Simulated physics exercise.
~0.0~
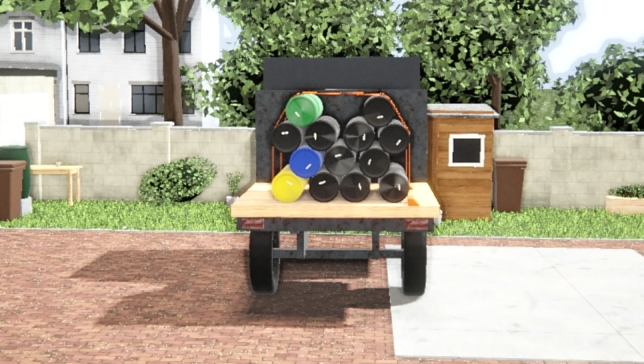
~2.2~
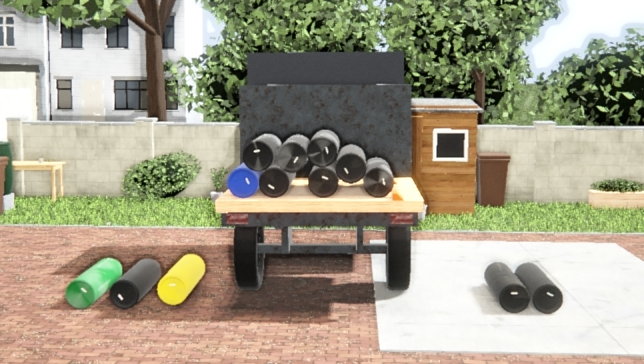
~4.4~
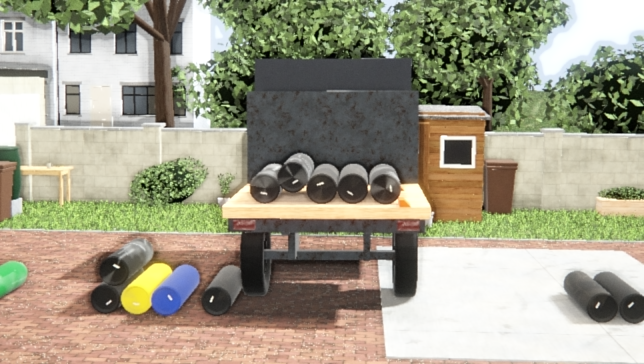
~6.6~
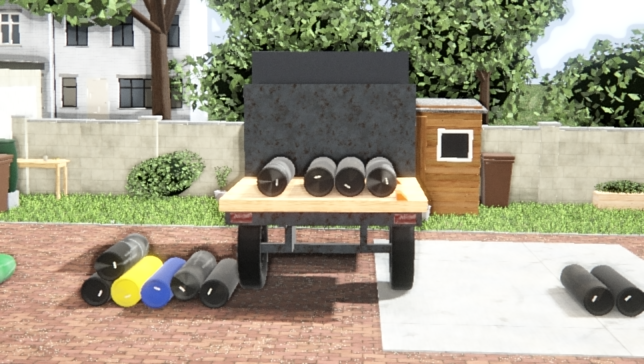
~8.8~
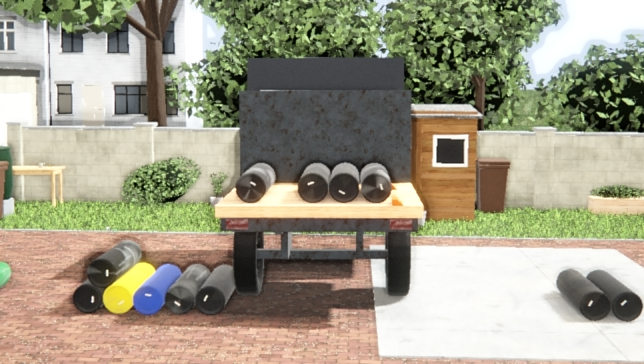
Stacked cylinders roll off both sides of a flatbed, leaving four black ones on deck.
